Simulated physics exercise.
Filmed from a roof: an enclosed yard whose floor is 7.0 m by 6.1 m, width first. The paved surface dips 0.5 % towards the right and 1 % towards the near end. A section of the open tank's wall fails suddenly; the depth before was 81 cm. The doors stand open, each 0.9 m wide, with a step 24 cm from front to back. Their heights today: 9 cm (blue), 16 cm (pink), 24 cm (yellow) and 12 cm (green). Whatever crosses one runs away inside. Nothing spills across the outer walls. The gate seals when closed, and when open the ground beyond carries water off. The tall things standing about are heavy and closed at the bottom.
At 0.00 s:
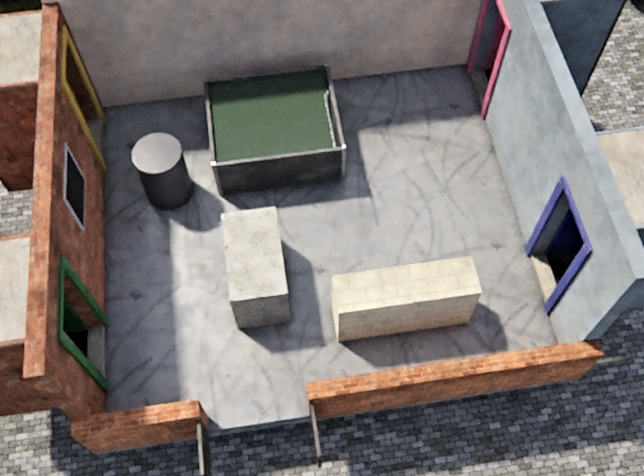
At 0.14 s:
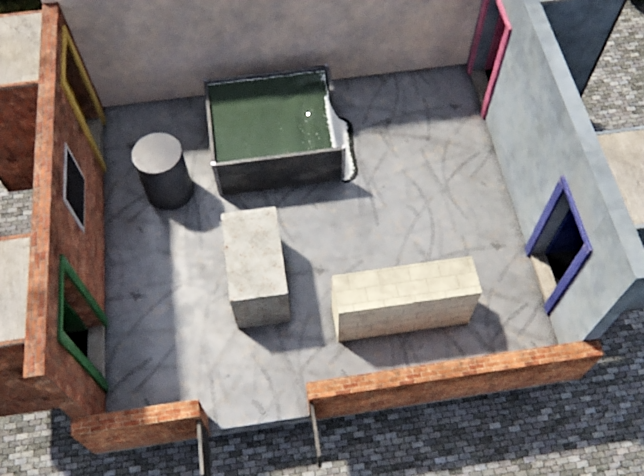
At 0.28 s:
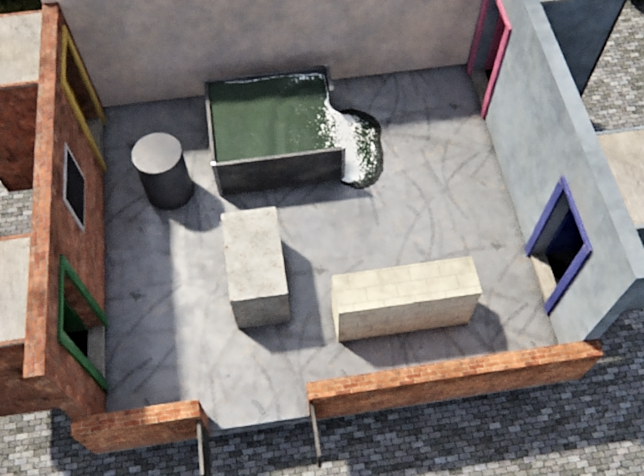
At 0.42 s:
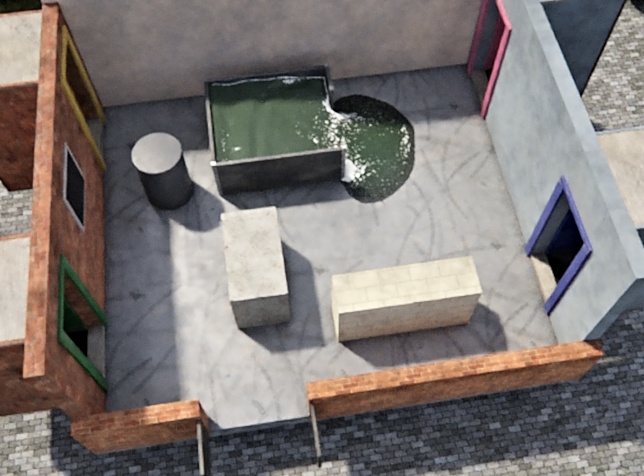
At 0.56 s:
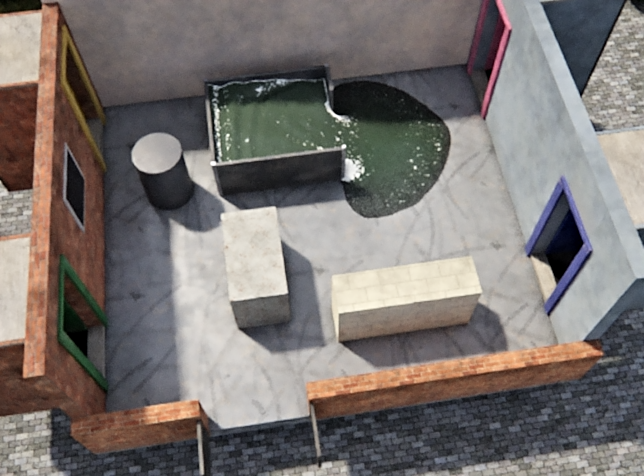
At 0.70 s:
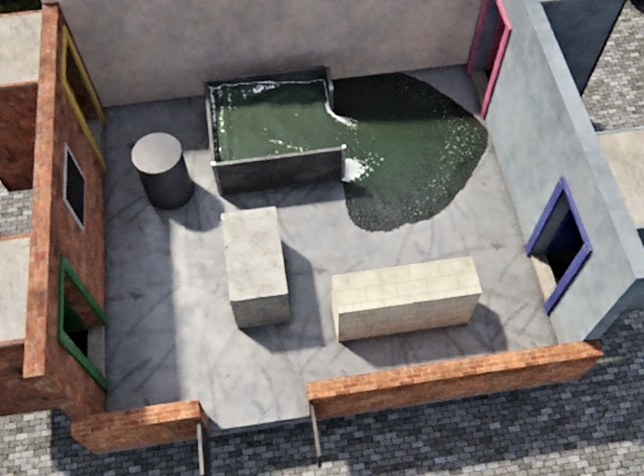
Green water bursts through the right side of an open tank in a walled yard, foaming at the gap, then spreads rightward across the paved floor in a widening dark pool, while the cylinder and two pale blocks stay still.
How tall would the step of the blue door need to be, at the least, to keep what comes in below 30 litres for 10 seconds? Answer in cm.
Some 15 cm above the ground.
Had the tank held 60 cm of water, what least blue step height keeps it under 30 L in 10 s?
About 11.0 cm.
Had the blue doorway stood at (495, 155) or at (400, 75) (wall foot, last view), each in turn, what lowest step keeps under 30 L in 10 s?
About 32 and 11.0 cm.
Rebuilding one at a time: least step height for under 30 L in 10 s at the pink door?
Roughly 28 cm at pink.
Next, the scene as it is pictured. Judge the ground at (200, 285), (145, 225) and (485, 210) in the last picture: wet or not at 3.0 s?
In that order: Not reached, not reached, under water.
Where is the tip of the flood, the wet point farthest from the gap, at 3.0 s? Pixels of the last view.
Around (555, 362).
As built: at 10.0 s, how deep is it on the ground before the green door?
About 9.0 cm.
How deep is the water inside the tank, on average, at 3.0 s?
Some 28 cm.
After 1.4 s water covers 30 % of the floor, deepest (40 cm) near (486, 145); it has not reached the blue door.
After 3.0 s water covers 40 % of the floor, deepest (38 cm) near (555, 362); 13 cm at the blue door, 17 litres in over its 9 cm step.
After 10.0 s water covers 95 % of the floor, deepest (15 cm) near (544, 364); 13 cm at the blue door, 137 litres in over its 9 cm step.
At the blue door as built, the water arrived by 1.6 s and peaked near 18 cm at 7.0 s.
With a step of 12.5 cm, 64 litres would have come in within the 10 s; with 16.5 cm, 17 litres. So under 30 litres takes about 15 cm.
